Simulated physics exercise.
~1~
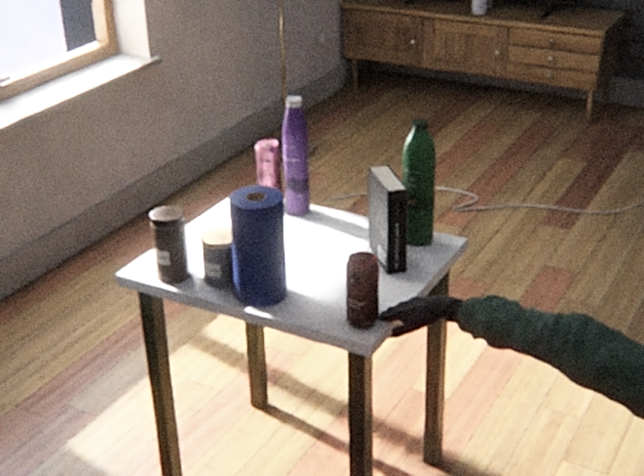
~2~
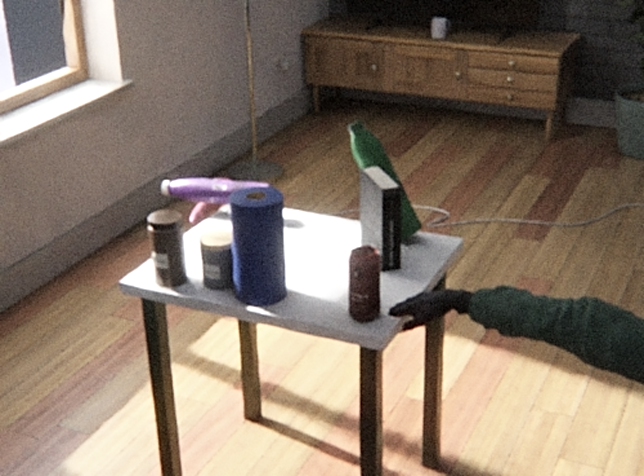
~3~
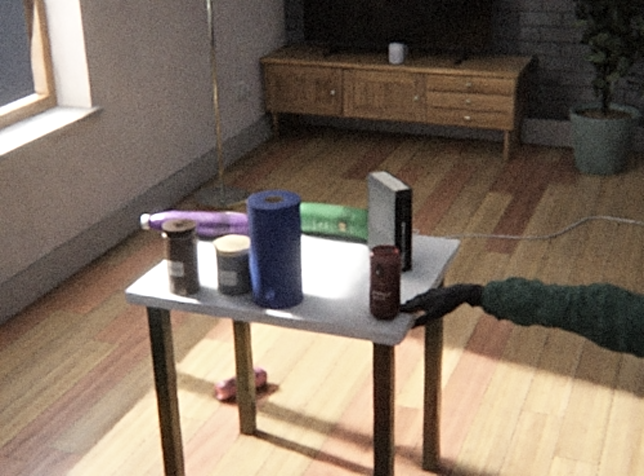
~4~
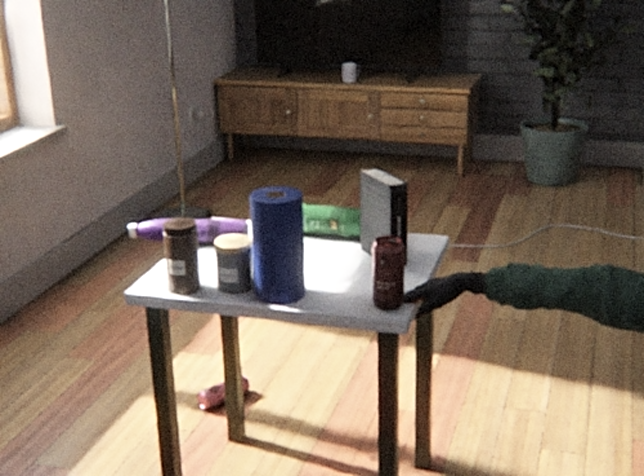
A small white-topped side table stands on a wooden floor in a sunlit room, seen from slightly above, with a dark-gloved, green-sleeved arm reaching to its right corner. It holds a blue roll, brown and grey jars, a red can, a black book, a pink can, and purple and green bottles. The purple bottle and pink can topple leftward at the back while the green bottle leans left behind the book. The green bottle then falls flat, and the pink can drops to the floor. Finally both bottles lie on the table, the others still upright, as the view drifts sideways.
